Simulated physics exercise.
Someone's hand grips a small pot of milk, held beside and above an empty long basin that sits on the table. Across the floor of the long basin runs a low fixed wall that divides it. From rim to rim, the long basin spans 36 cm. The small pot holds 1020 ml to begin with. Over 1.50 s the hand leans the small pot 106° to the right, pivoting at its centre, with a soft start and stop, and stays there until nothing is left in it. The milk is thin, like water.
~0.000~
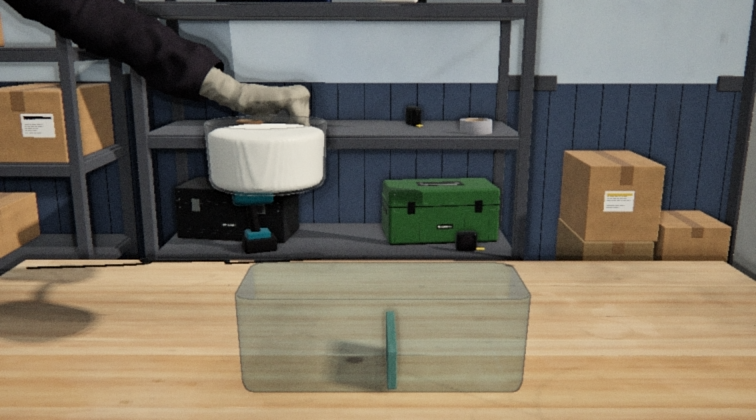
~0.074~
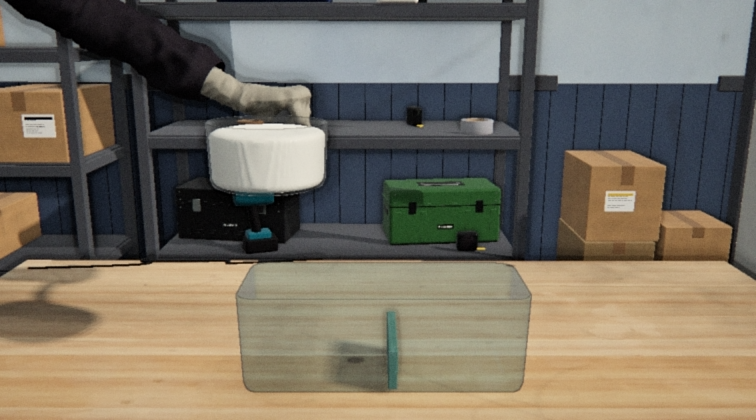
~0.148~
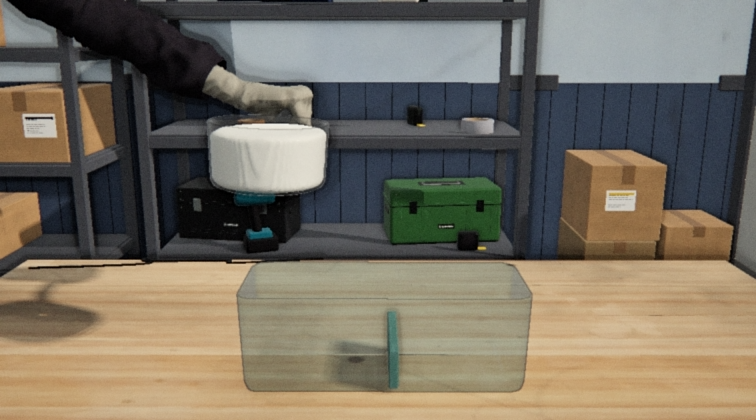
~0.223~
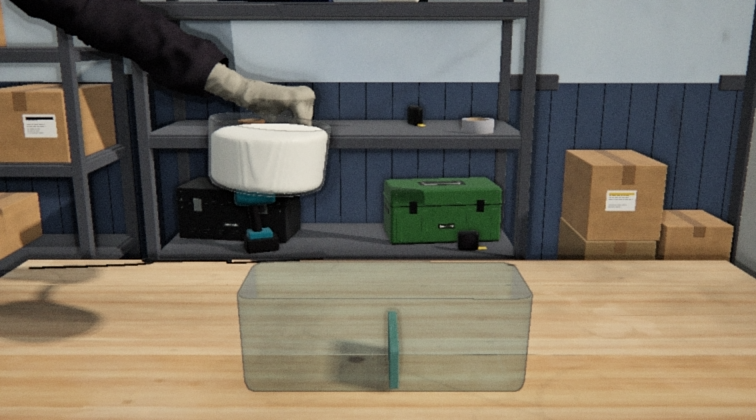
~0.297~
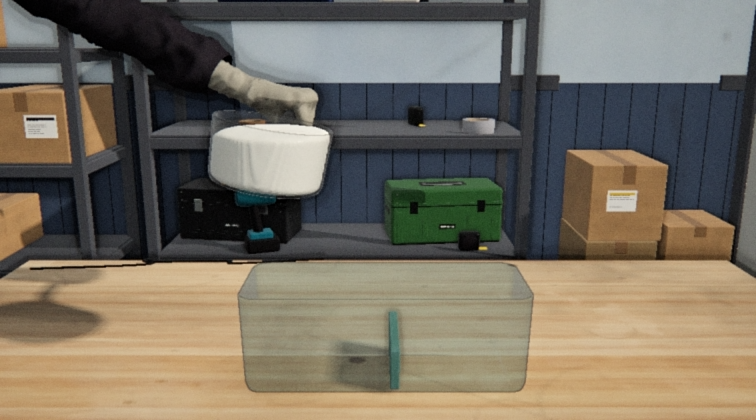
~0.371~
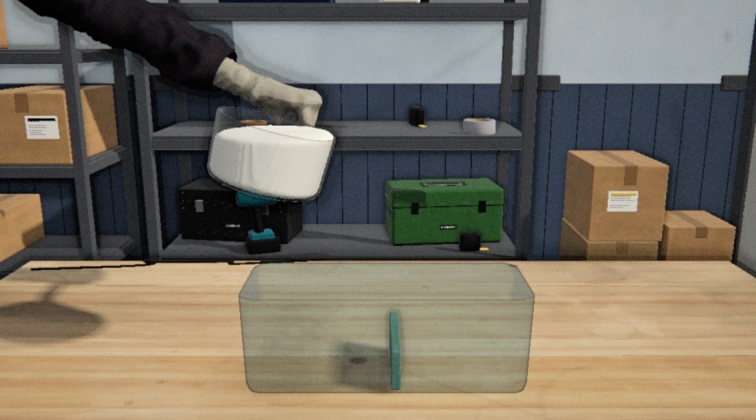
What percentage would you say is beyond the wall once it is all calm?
I would put it at about 51 per cent.
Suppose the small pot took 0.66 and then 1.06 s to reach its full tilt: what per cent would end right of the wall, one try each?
30 per cent first, 45 per cent second.
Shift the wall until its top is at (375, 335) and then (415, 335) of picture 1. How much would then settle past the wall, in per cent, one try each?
The first try gives 65 percent and the second 15 percent.
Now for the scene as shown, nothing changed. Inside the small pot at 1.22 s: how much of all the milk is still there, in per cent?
Around 10 in a hundred is still there.
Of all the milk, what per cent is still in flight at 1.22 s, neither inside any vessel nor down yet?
Estimated airborne part: Roughly 10 per cent.
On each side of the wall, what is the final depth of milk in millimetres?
Depths at rest: Left around 20 mm, right around 24 mm.
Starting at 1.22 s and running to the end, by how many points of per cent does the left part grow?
Around 18 per cent.
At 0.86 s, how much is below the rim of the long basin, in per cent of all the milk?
Close to 20 in a hundred.
Then, 0.86 s in, the tilt is 65° and 50 per cent is still to pour, 7 is left of the wall and 13 right of it.
Then, 1.22 s in, the tilt is 97° and 9 per cent is still to pour, 31 is left of the wall and 50 right of it.
Then, 1.59 s in, the tilt is 106° and 0 per cent is still to pour, 47 is left of the wall and 51 right of it.
Then, 2.00 s in, the tilt is 106° and 0 per cent is still to pour, 48 is left of the wall and 51 right of it.
Finally, 48 per cent lies left of the wall, 51 right of it and 1 outside.
